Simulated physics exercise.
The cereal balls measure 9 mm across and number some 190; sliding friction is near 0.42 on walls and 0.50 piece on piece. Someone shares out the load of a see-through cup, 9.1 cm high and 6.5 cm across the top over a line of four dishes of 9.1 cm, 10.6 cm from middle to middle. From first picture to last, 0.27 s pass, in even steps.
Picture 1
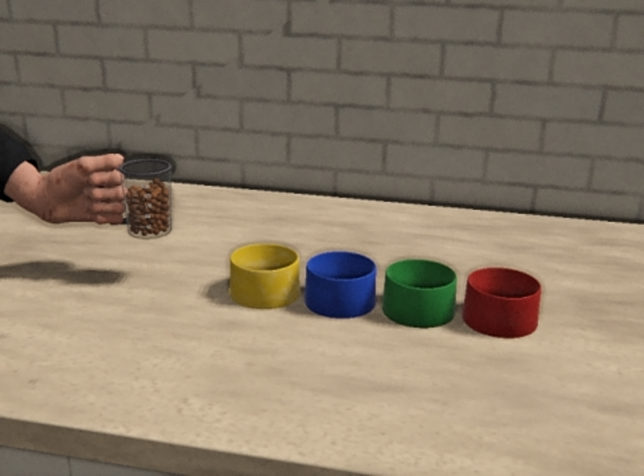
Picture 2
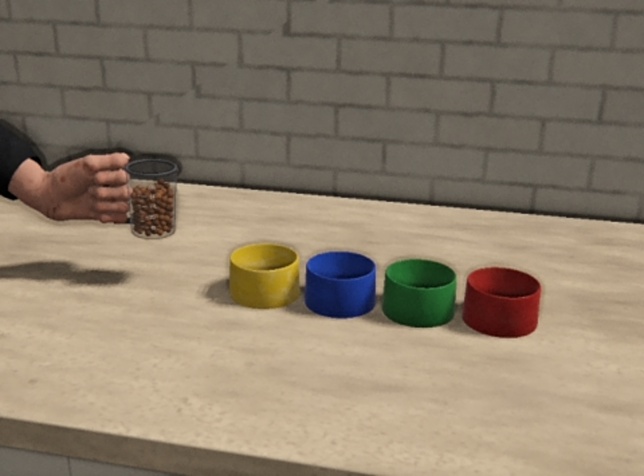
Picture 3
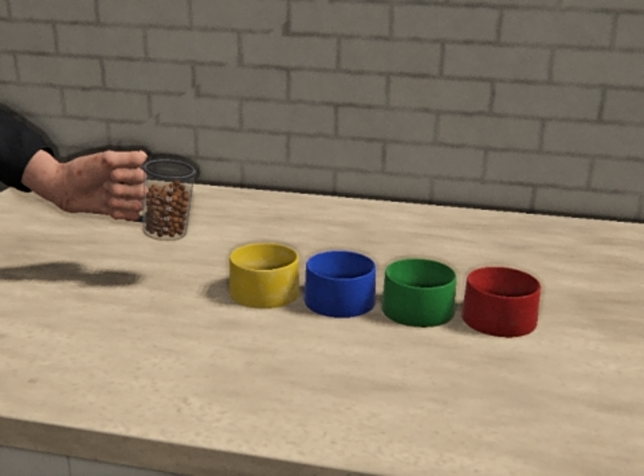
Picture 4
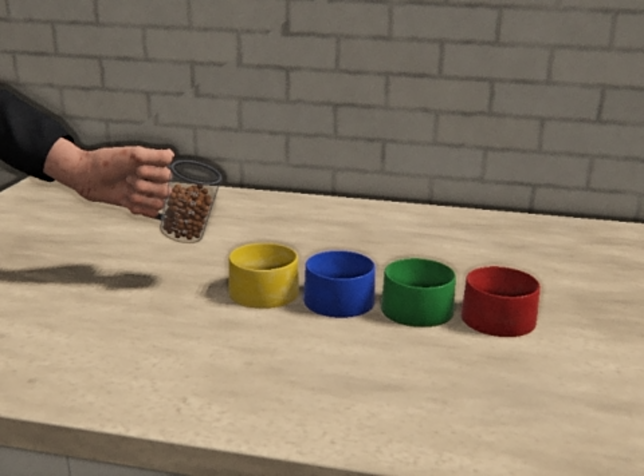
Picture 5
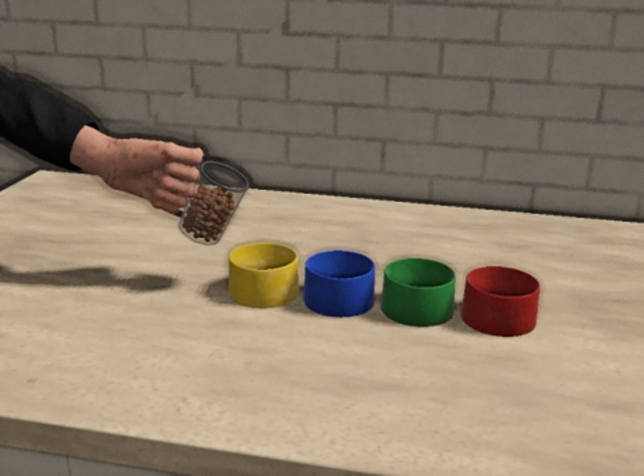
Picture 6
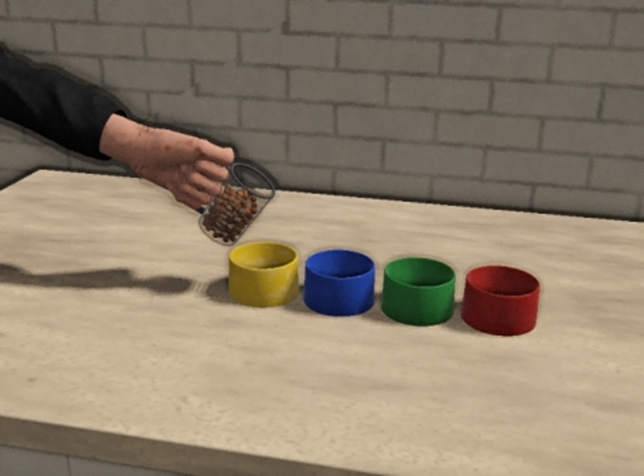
A clear cup of small brown pieces, held by a hand from the left, moved right over the counter, leaning further rightward as it neared the yellow, blue, green and red dishes.
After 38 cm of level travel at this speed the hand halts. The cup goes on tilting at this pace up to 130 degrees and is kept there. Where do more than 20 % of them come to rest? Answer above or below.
Red dish: Above; blue dish: Below; green dish: Above; yellow dish: Below; on the counter: Above.
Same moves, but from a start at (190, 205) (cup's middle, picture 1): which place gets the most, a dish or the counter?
The winner: Red.
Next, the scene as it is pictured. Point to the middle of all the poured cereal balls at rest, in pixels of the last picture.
At about (472, 309).
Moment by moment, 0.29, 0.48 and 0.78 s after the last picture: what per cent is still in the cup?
About 100, 70, 0.
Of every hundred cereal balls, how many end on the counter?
Some 30 per cent.
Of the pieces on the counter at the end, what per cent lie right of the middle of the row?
Roughly 100 per cent.
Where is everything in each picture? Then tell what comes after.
In the first picture, cup at (148, 199), tilt 0 degrees, lip at (168, 169), moved 0.0 cm; middle of the pieces at (147, 210); yellow dish at (265, 257); blue dish at (341, 266); green dish at (421, 274); red dish at (504, 283).
In the second picture, cup at (152, 200), tilt 2 degrees, lip at (174, 170), moved 0.7 cm; middle of the pieces at (152, 210).
In the third picture, cup at (167, 201), tilt 8 degrees, lip at (193, 174), moved 2.9 cm; middle of the pieces at (165, 211).
In the fourth picture, cup at (189, 203), tilt 16 degrees, lip at (219, 181), moved 6.1 cm; middle of the pieces at (185, 213).
In the fifth picture, cup at (212, 205), tilt 25 degrees, lip at (246, 188), moved 9.4 cm; middle of the pieces at (207, 214).
In the sixth picture, cup at (235, 206), tilt 34 degrees, lip at (273, 196), moved 12.7 cm; middle of the pieces at (228, 214); yellow dish at (263, 256); blue dish at (340, 264); green dish at (420, 272); red dish at (503, 281).
Then, 0.29 s after the last picture, tilt 81 degrees; cup holds 100 %.
Then, 0.48 s after the last picture, tilt 113 degrees; cup holds 70 %, red 15 %.
Then, 0.78 s after the last picture, tilt 130 degrees; cup holds 0 %, red 45 %, green 30 %.
In the end, red 45 %, blue 0 %, green 30 %, yellow 0 %, counter 30 %.
